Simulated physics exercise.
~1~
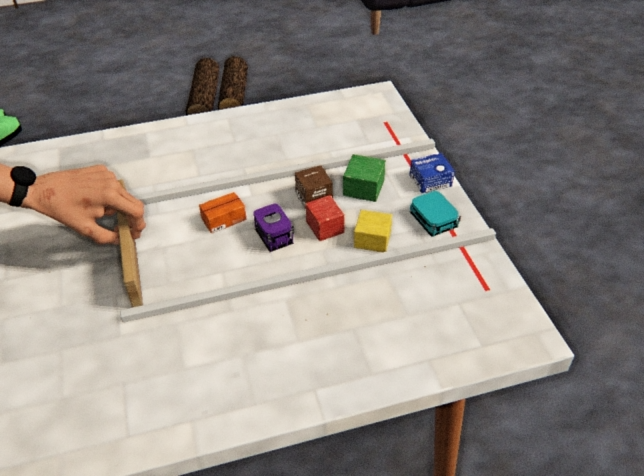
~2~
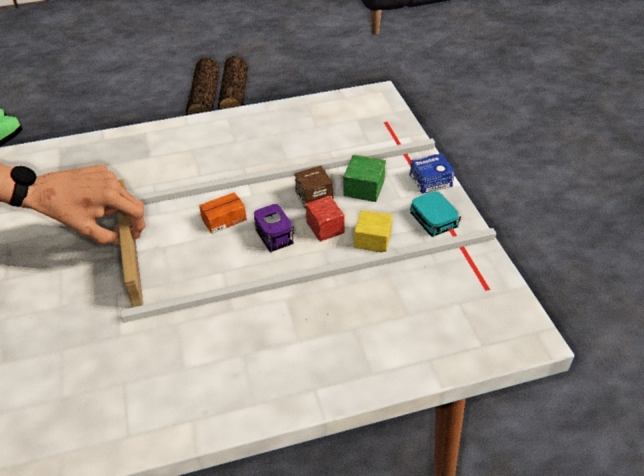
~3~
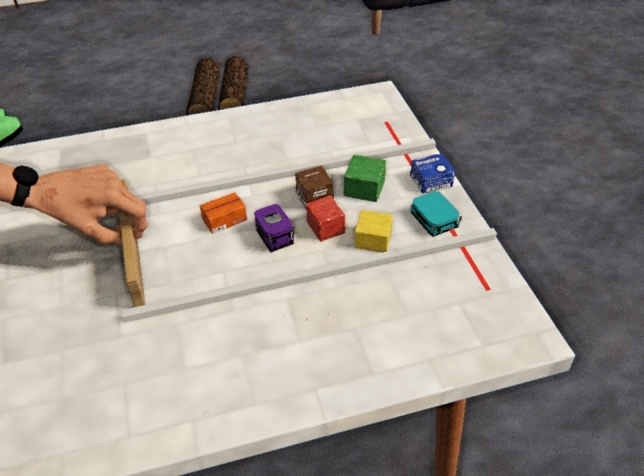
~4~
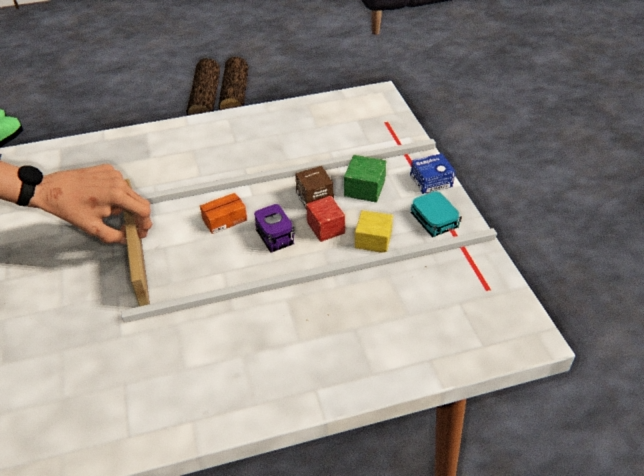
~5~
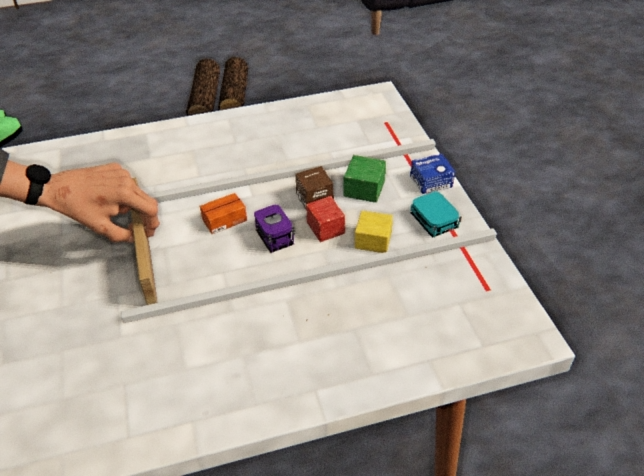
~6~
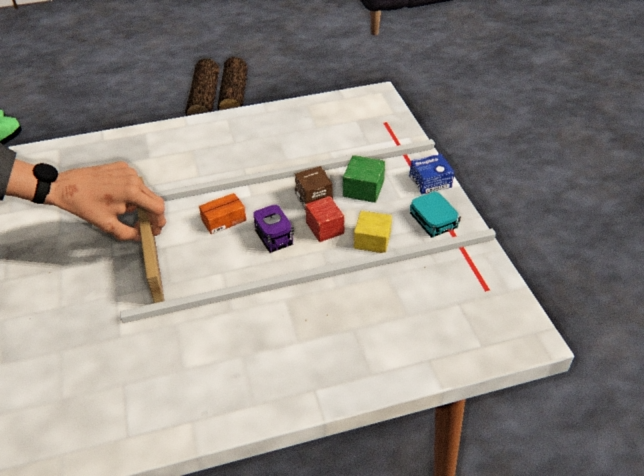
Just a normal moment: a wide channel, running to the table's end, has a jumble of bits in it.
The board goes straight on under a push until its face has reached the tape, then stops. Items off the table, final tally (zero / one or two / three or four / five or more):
Final tally: Five or more.
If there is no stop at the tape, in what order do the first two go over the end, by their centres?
In order: The blue box, the green block.
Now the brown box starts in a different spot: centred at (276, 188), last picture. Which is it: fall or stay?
Result: It does not drop.
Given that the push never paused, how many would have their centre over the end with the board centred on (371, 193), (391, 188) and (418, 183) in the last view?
1, 2 and 4.
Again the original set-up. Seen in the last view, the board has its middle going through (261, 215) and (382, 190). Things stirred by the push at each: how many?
By then 2, and 8.
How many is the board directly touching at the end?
Count recorded: 3.
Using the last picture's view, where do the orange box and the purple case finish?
Roughly at (440, 173) and at (447, 193), in that order.
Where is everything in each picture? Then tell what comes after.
In the first picture, blue box (432, 173); turquoise case (434, 214); green block (364, 178); board (128, 241); tape (430, 195).
In the second picture, turquoise case (435, 214); purple case (274, 228).
In the third picture, green block (365, 178); board (130, 241).
In the fourth picture, blue box (432, 173); yellow block (374, 231).
In the fifth picture, turquoise case (435, 214); brown box (315, 189).
In the sixth picture, blue box (431, 174); turquoise case (434, 215); green block (364, 179); board (148, 238); tape (429, 195).
Early on, none off yet; blue box at rest near (431, 174); turquoise case at rest near (434, 215); green block at rest near (364, 179).
A while later, none off yet; blue box at rest near (431, 174); turquoise case at rest near (434, 215); green block travelled about its own width near (389, 172).
Further along, one off so far; blue box in the air near (464, 340); turquoise case travelled about its own width near (459, 213); green block travelled well along near (450, 160).
Finally, the number that fall off is five or more; lost, red block, brown box, green block, turquoise case and blue box.
